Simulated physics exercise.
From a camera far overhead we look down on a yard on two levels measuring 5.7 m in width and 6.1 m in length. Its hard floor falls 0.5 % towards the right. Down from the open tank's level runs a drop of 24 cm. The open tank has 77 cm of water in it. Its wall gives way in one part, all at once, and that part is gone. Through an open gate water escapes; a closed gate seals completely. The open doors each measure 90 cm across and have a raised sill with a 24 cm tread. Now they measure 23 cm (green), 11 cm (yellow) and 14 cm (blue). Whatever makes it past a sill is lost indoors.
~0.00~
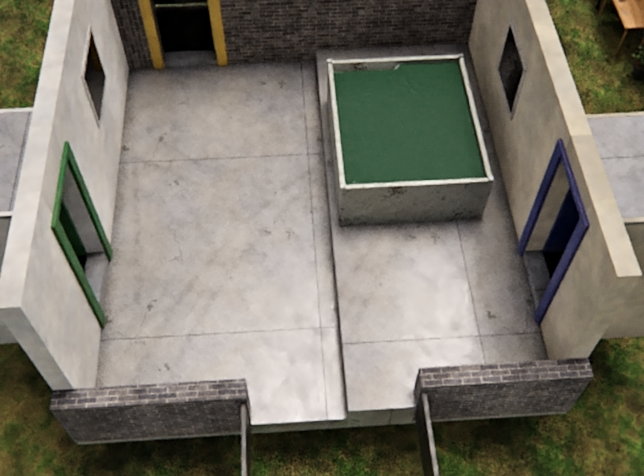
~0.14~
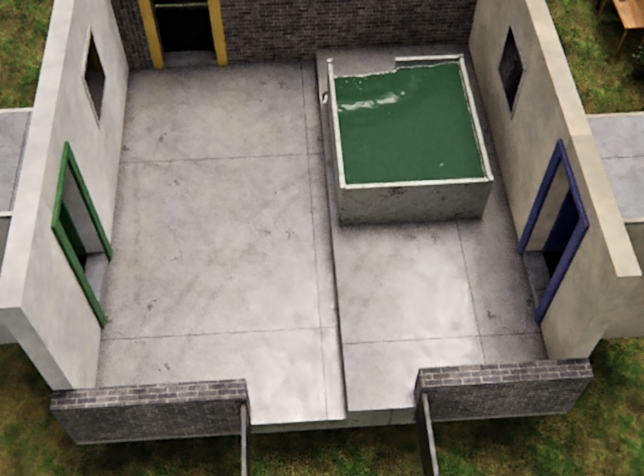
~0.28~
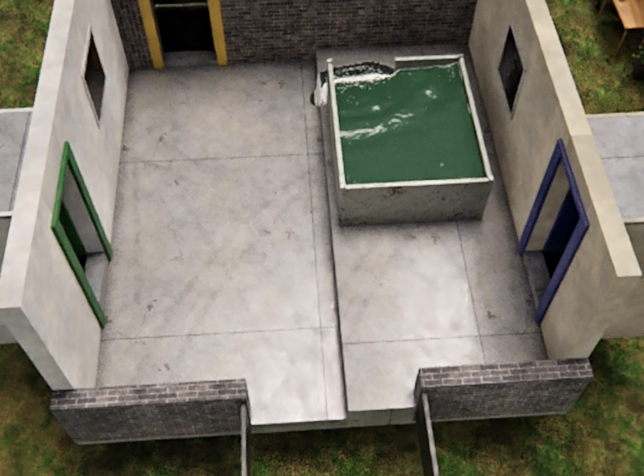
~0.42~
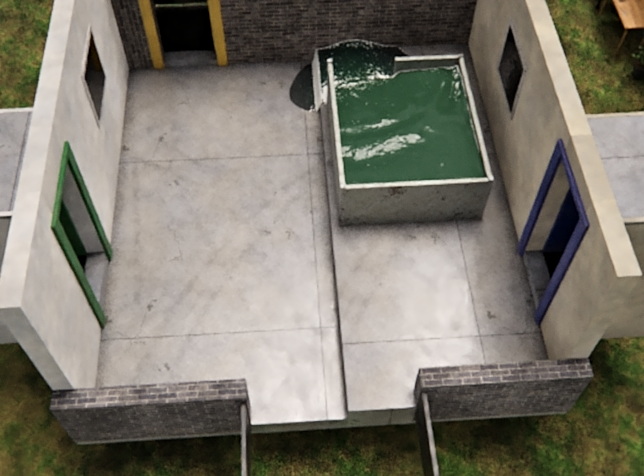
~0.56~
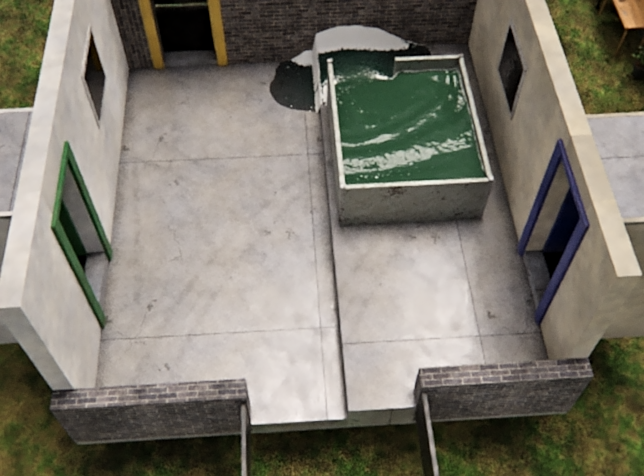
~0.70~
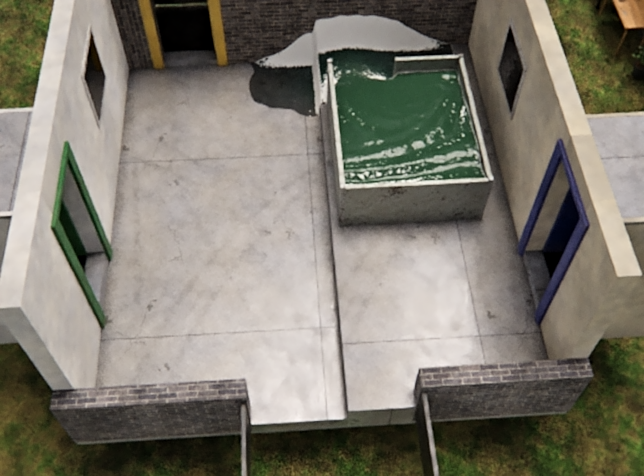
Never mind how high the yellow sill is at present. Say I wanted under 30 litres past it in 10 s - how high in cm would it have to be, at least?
You would need about 10 cm.
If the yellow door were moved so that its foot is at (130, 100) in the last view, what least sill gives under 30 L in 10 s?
Roughly 29 cm, give or take.
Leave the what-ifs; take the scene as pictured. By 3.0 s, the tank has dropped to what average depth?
The average depth is some 38 cm.
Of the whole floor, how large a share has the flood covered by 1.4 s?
Some 15 per cent of it.
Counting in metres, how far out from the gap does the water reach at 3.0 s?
5.0 metres.
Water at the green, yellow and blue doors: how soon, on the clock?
Green door 2.8 seconds, yellow door 1.0 seconds, blue door 2.6 seconds.
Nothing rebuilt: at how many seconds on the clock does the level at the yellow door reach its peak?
I'd say near 5.5 seconds.
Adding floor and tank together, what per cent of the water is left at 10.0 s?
Around 88 per cent of the water.
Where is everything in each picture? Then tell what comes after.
In the first picture, still water, 77 cm deep, in the open tank at (405, 121); the yellow door at (183, 18) is dry.
In the second picture, the front is at a hidden place, 0.3 m from the gap on the far side; 0.3 m2 of floor is wet, 77 cm left at the back.
In the third picture, the front is at a hidden place, 0.8 m from the gap on the far side; 0.9 m2 of floor is wet, 77 cm left at the back.
In the fourth picture, water pours out on the far side and has run 1.2 m, to (320, 50); about 10 cm deep outside, 77 cm at the back.
In the fifth picture, water pours out on the far side and has run 1.4 m, to (288, 63); about 8 cm deep outside, 76 cm at the back.
In the sixth picture, the front is at (256, 64), 1.7 m from the gap on the far side; 3.1 m2 of floor is wet, 68 cm left at the back; 1.1 m in a straight line remain to the yellow door at (183, 18).
After 1.4 s water covers 15 % of the floor, deepest (55 cm) near (346, 54); 10 cm at the yellow door, 0 litres in over its 11 cm sill.
After 3.0 s water covers 45 % of the floor, deepest (36 cm) near (356, 54); 9 cm at the yellow door, 0 litres in over its 11 cm sill.
After 10.0 s water covers 95 % of the floor, deepest (16 cm) near (302, 67); 7 cm at the yellow door, 24 litres in over its 11 cm sill.
At the yellow door as built, the water arrived by 1.1 s and peaked near 12 cm at 5.6 s.
With a sill of 8.5 cm, 45 litres would have come in within the 10 s; with 12 cm, 17 litres. So under 30 litres takes about 10 cm.
